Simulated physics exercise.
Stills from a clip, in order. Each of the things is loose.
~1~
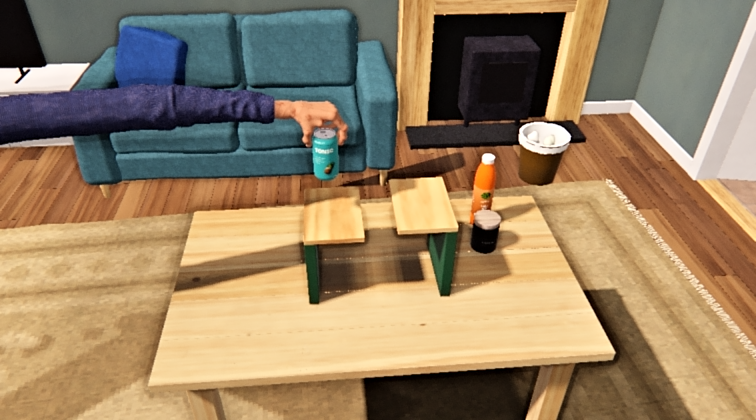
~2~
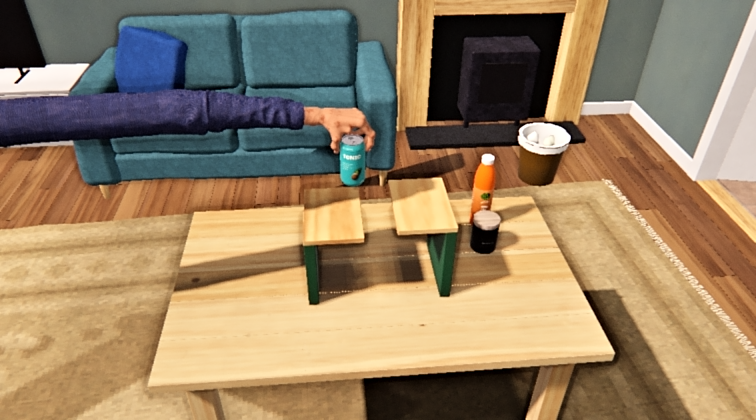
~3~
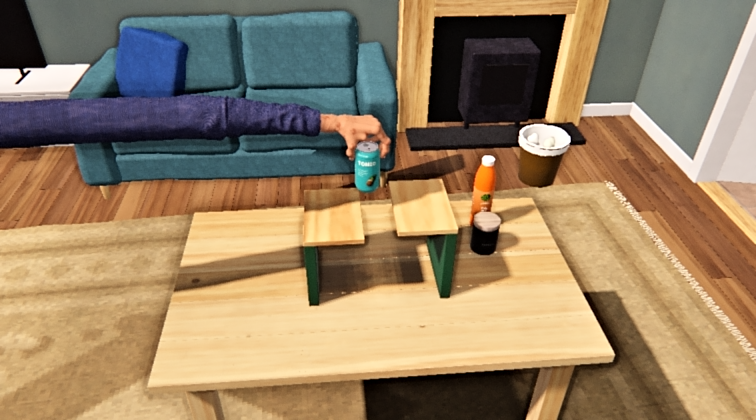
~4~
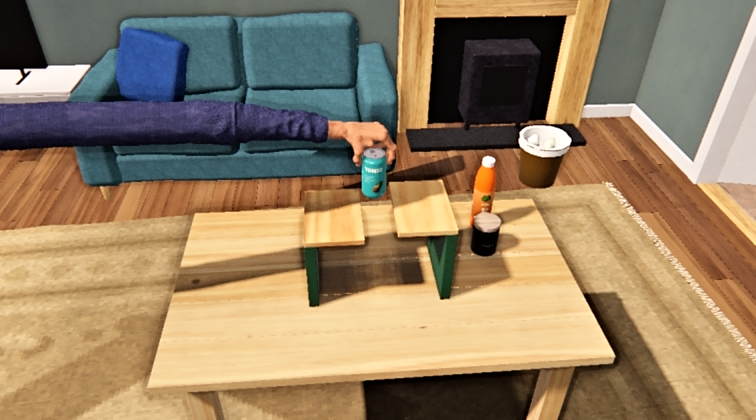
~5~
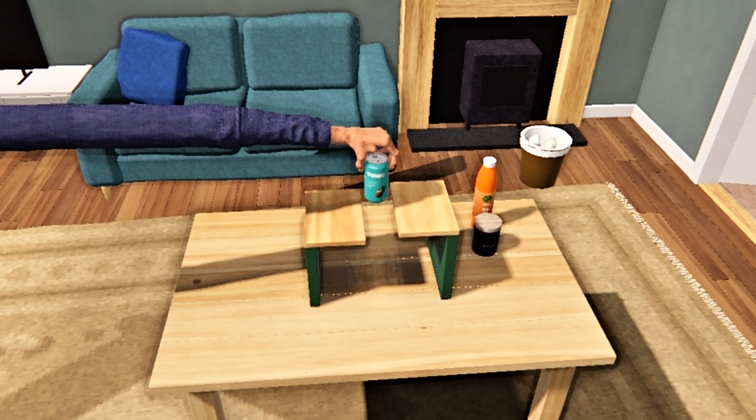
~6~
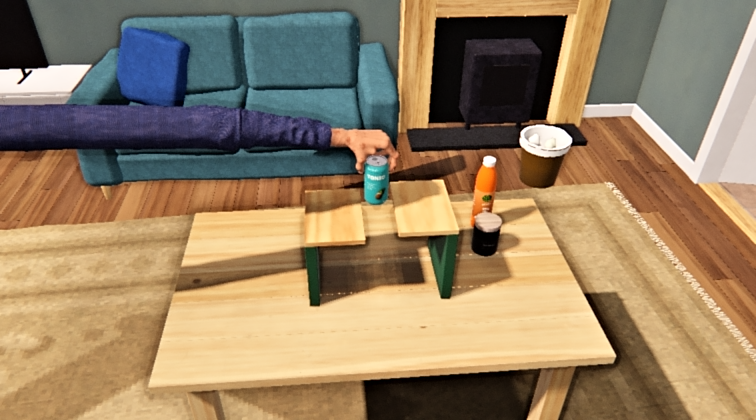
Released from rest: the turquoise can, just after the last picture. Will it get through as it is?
Yes.
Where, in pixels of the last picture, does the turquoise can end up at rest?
Close to (375, 259) in the last picture.
Then, 0.20 s past the last view, turquoise can displaced about its own width near (376, 196).
Then, 0.30 s past the last view, turquoise can displaced well along near (376, 238).
Then, 0.40 s past the last view, turquoise can displaced well along near (376, 254).
Then, 0.50 s past the last view, turquoise can displaced well along near (375, 259).
Finally, moved from the start, turquoise can; the other 2 still in place. Final places as the last picture's camera would see them, turquoise can near (375, 259). The can goes down the gap.
